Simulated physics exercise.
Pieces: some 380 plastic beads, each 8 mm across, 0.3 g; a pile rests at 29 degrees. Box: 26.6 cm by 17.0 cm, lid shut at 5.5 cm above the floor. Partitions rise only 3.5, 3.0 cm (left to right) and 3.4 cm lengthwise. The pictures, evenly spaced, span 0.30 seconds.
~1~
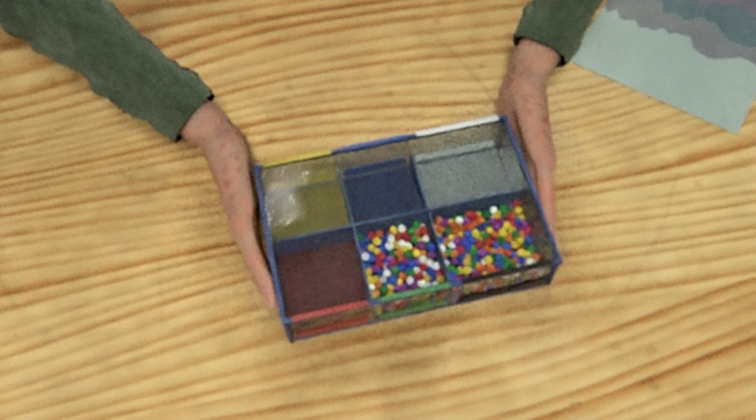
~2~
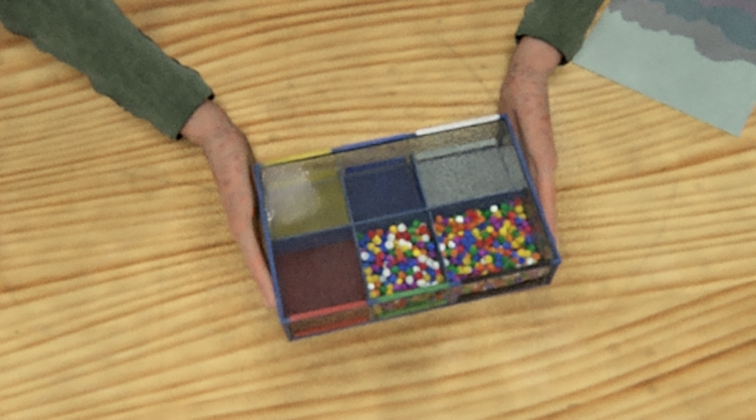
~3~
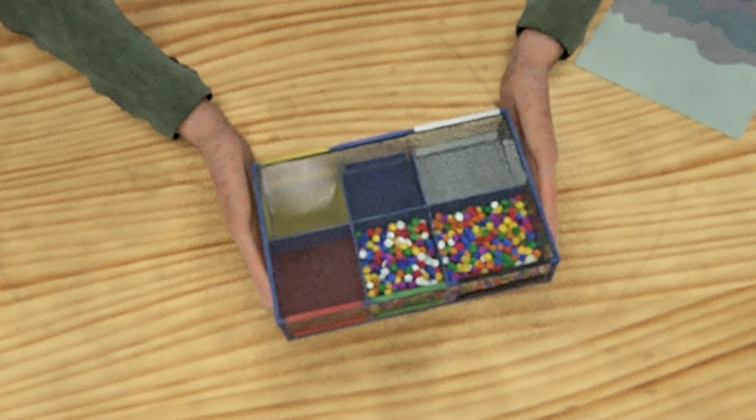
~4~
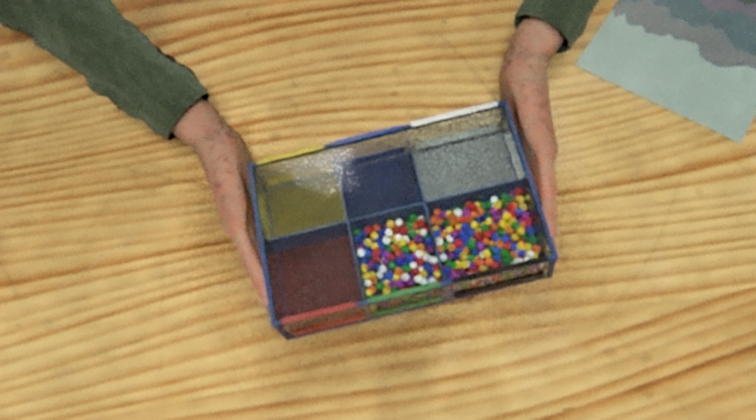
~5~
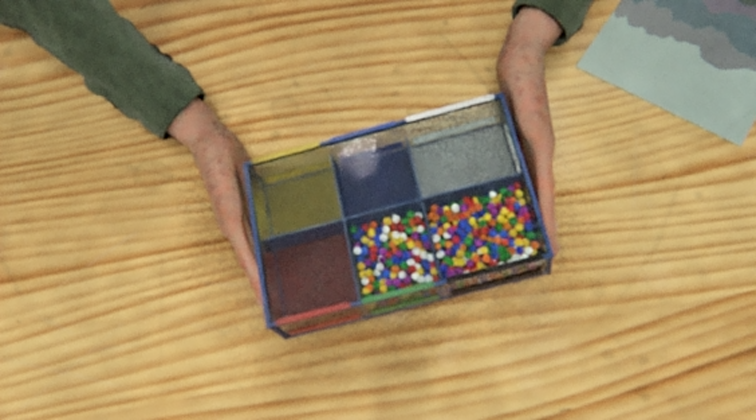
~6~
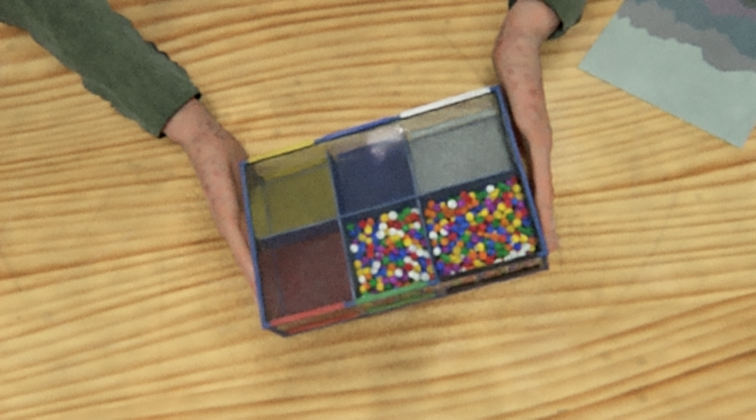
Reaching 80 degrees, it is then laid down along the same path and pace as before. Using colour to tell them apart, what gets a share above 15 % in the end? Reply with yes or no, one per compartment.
Red yes, blue no, green yes, yellow no, white no, black yes.
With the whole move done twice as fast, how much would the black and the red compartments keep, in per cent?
That way black would end with 20 per cent and red with 30 per cent.
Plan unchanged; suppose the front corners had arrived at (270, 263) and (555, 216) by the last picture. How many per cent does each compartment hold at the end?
Red 0; blue 5; green 35; yellow 0; white 15; black 45.
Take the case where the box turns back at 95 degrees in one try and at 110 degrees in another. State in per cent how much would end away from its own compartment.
Some 70 and 75 per cent.
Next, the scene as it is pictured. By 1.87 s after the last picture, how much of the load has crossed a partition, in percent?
Close to 35 per cent, I reckon.
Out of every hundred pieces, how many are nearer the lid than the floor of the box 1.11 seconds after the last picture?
Roughly 20 percent of the pieces.
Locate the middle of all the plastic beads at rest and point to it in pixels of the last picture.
About (388, 284).
Then, 1.11 s after the last picture, tilt 80 degrees; red 5 %, green 45 %, black 50 %.
Then, 1.87 s after the last picture, tilt 35 degrees; red 25 %, green 45 %, black 30 %.
Then, 2.64 s after the last picture, tilt 0 degrees; red 25 %, green 45 %, black 30 %.
In the end, red 25 %, blue 0 %, green 45 %, yellow 0 %, white 0 %, black 30 %.
